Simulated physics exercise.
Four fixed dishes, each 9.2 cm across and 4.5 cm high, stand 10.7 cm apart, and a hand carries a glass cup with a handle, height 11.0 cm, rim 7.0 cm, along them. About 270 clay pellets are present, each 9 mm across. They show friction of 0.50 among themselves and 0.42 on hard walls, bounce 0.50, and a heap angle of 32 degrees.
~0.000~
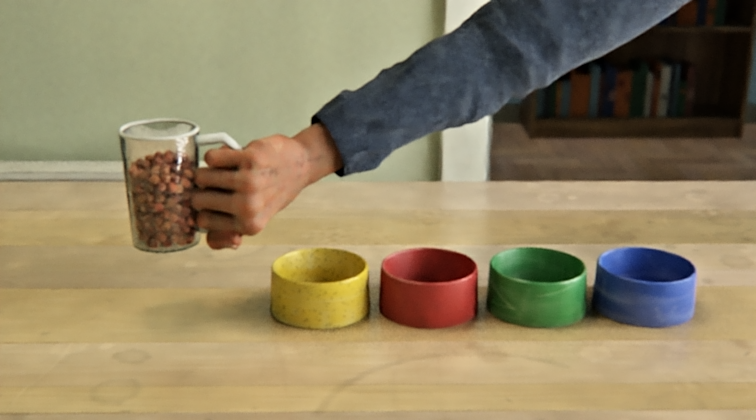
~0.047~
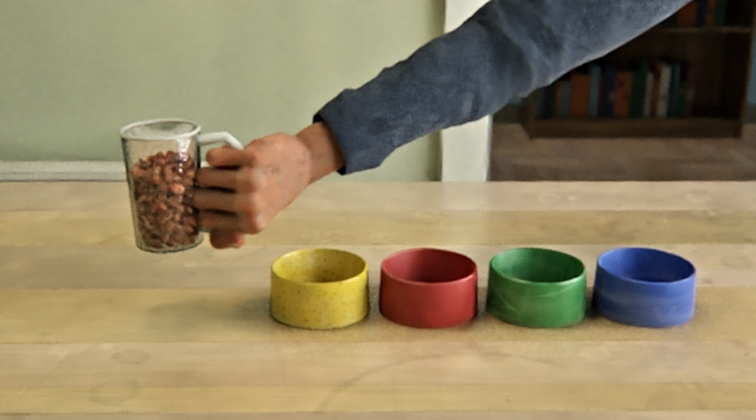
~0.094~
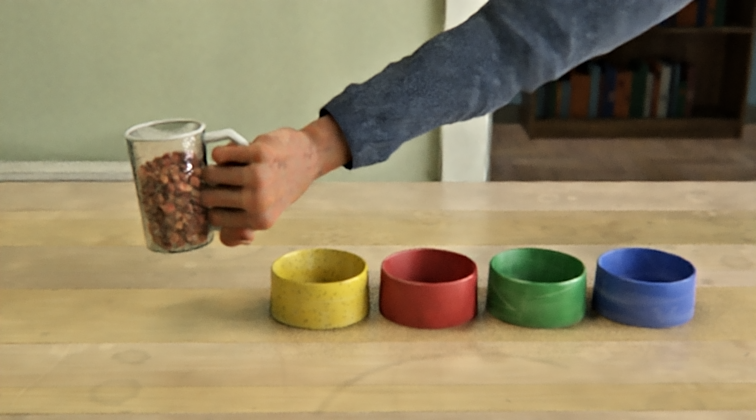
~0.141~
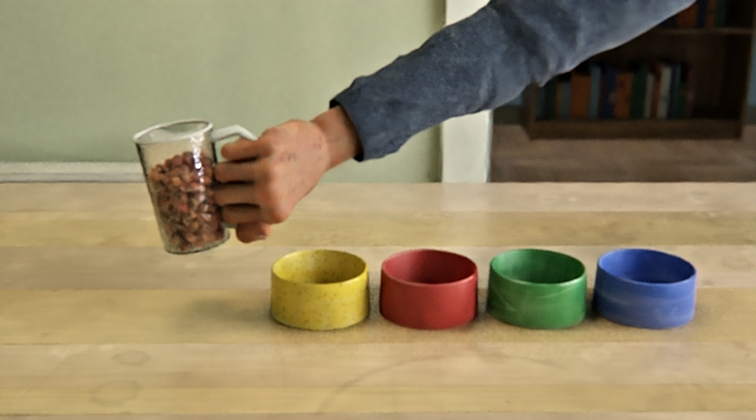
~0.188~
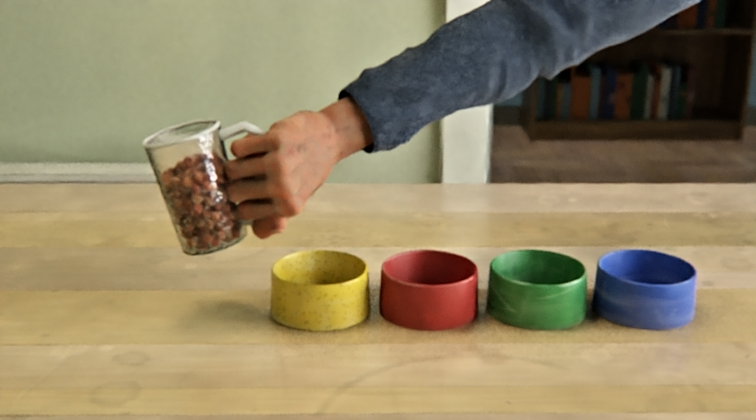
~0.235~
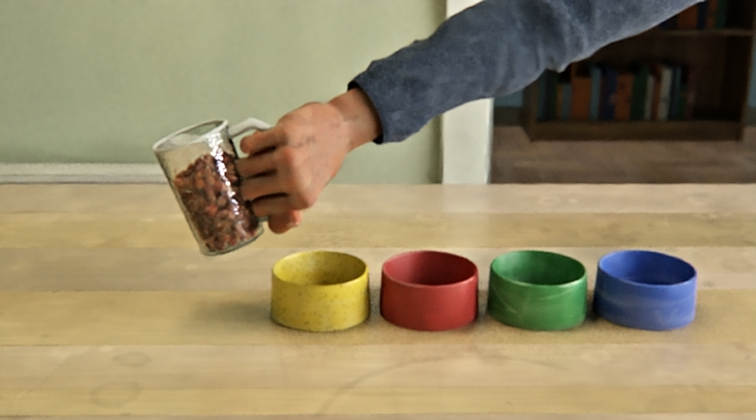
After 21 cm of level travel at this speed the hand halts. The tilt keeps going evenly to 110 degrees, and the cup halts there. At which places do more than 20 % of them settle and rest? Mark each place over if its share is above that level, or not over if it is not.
Red dish: Not over, blue dish: Not over, green dish: Not over, yellow dish: Over, counter: Not over.
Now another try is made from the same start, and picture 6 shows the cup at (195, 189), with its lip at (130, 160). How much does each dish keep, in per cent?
Then red 0, blue 0, green 0, and yellow 50.
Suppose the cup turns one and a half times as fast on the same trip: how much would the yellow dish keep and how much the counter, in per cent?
Shares: Yellow at 100; counter at 0.
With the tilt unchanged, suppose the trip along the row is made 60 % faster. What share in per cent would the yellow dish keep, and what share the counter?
Shares: Yellow 100, counter 0.
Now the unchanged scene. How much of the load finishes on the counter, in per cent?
Estimate: Close to 0 %.
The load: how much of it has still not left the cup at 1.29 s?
65 per cent.
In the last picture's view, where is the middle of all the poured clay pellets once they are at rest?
Somewhere around (317, 286) in the final frame.
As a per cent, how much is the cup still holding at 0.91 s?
Roughly 100 in a hundred.
After 0.64 s, tilt 63 degrees; cup holds 100 %.
After 0.91 s, tilt 92 degrees; cup holds 100 %.
Then, at 1.29 s, tilt 110 degrees; cup holds 65 %, yellow 35 %.
By 2.8 s all is still; red 0 %, blue 0 %, green 0 %, yellow 100 %, counter 0 %.
